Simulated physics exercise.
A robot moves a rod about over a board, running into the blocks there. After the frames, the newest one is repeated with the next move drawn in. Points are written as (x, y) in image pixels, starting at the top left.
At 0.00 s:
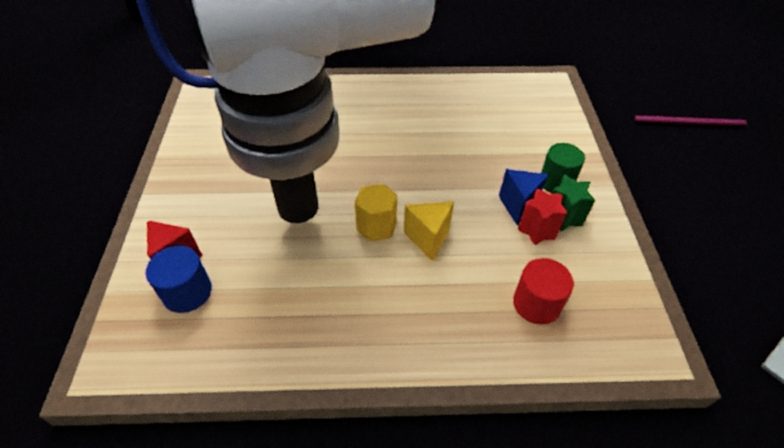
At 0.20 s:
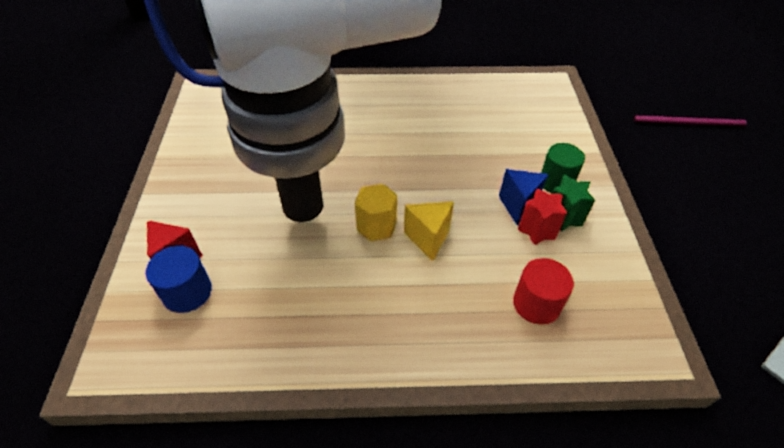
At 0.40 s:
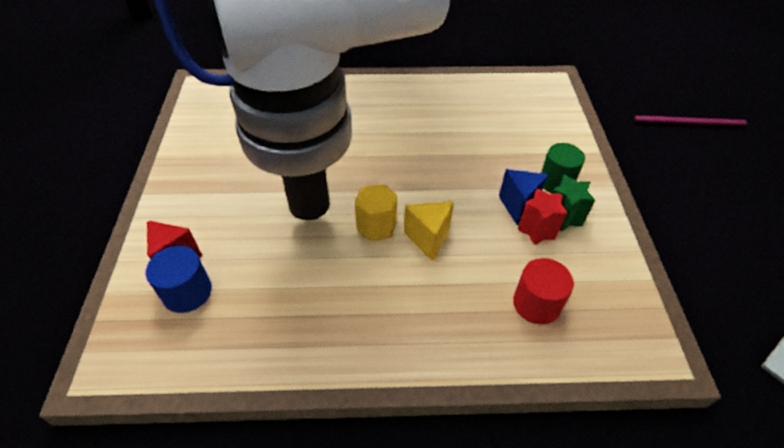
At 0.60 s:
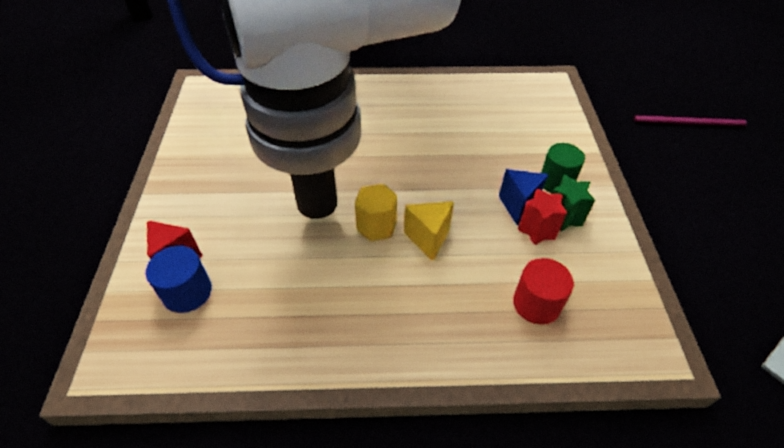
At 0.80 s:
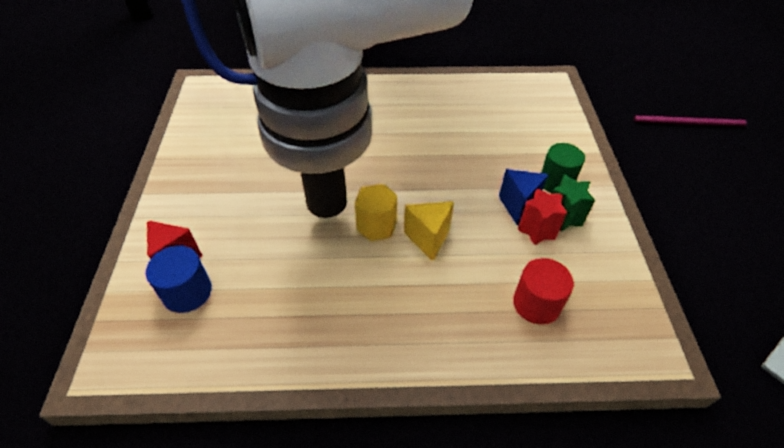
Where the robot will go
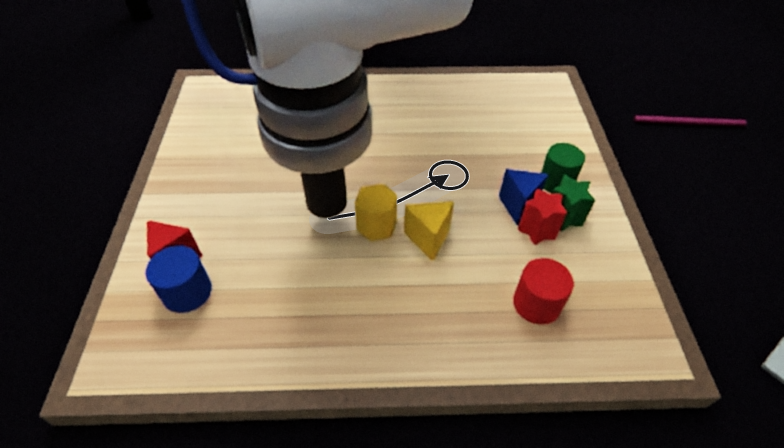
A robot arm moves its dark rod slowly right across the board, touching no blocks.
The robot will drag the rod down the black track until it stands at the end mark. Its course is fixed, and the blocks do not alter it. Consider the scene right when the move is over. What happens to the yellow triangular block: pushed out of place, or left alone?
At the end of the path, it will have moved.
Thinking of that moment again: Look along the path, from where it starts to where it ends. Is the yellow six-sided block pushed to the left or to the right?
Seen from start to end, it moves right.
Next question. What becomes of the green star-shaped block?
That block will keep its spot.
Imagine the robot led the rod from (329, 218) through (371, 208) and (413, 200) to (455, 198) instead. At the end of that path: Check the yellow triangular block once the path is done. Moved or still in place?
Shifted out of place.
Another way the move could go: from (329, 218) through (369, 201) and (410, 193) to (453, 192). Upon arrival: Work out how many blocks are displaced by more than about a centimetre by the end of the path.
My prediction: One block.
The drawn path runs from (329, 218) through (375, 210) and (414, 193) to (449, 175).
On the path given first. One third of the way, rod at (376, 194); yellow six-sided block at (410, 199), turned 35° clockwise; yellow triangular block at (451, 219).
Two thirds of the way, rod at (416, 177); yellow six-sided block at (427, 198), turned 80° clockwise; yellow triangular block at (455, 222).
At the end, rod at (451, 159); yellow six-sided block at (427, 198), turned 80° clockwise; yellow triangular block at (455, 222); blue triangular block not moved; green star-shaped block not moved.
